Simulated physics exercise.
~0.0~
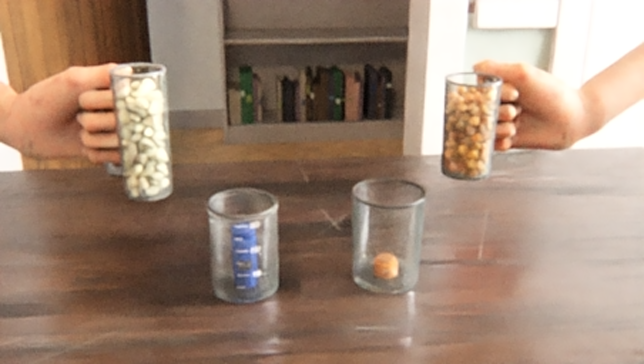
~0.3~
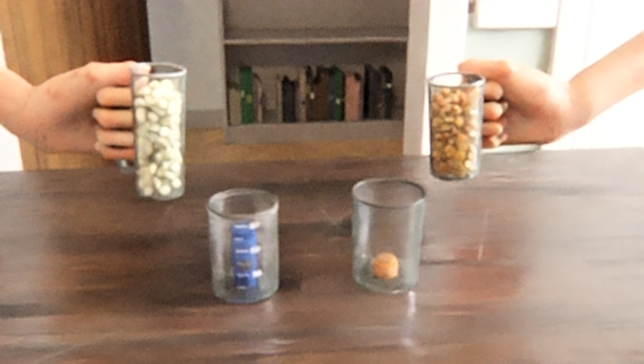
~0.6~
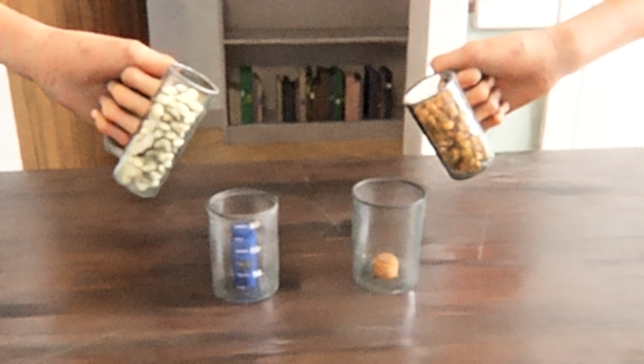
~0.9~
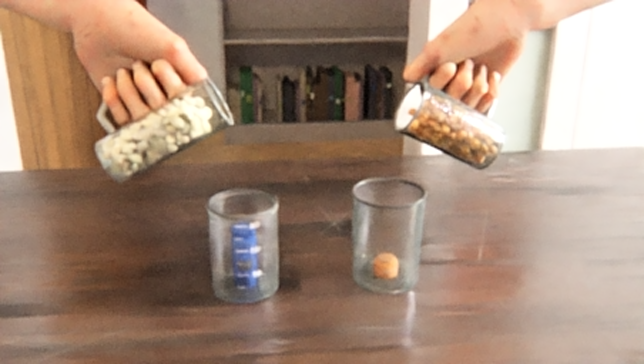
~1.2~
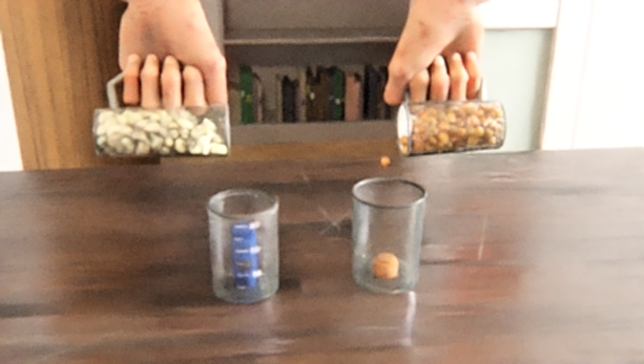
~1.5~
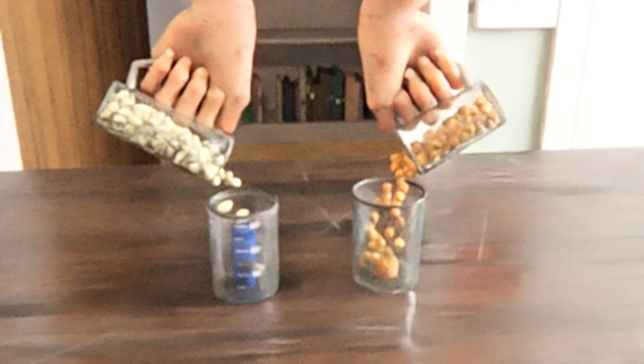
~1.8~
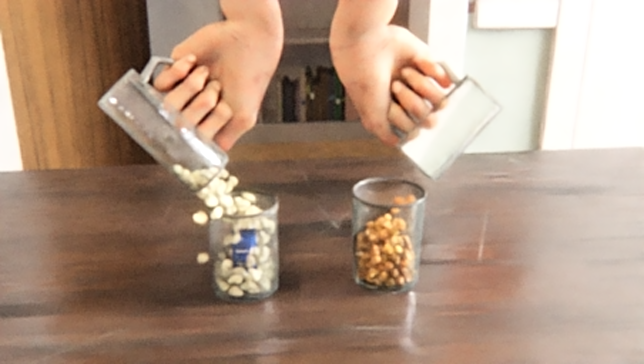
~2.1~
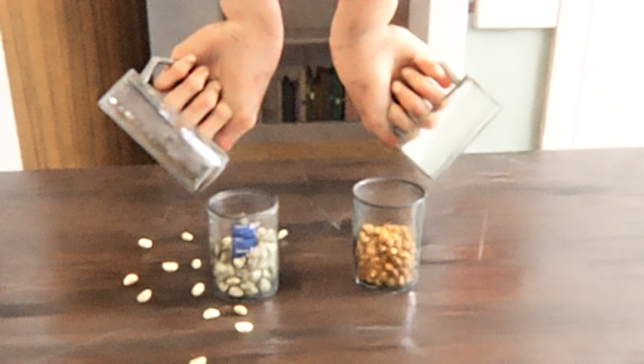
Two hands hold clear glass mugs above a dark wooden table, the left one filled with pale beans and the right one with orange-brown pieces. Seen from the front by a still camera, two clear containers stand below, a blue object in the left and a small orange ball in the right, with a shelf behind. The hands move inward and tip the mugs toward each other. Orange-brown pieces begin falling first, then both streams pour down, and some pale beans miss. Finally the mugs are empty, the ball is buried, the blue object still shows, and beans lie scattered around the left container.
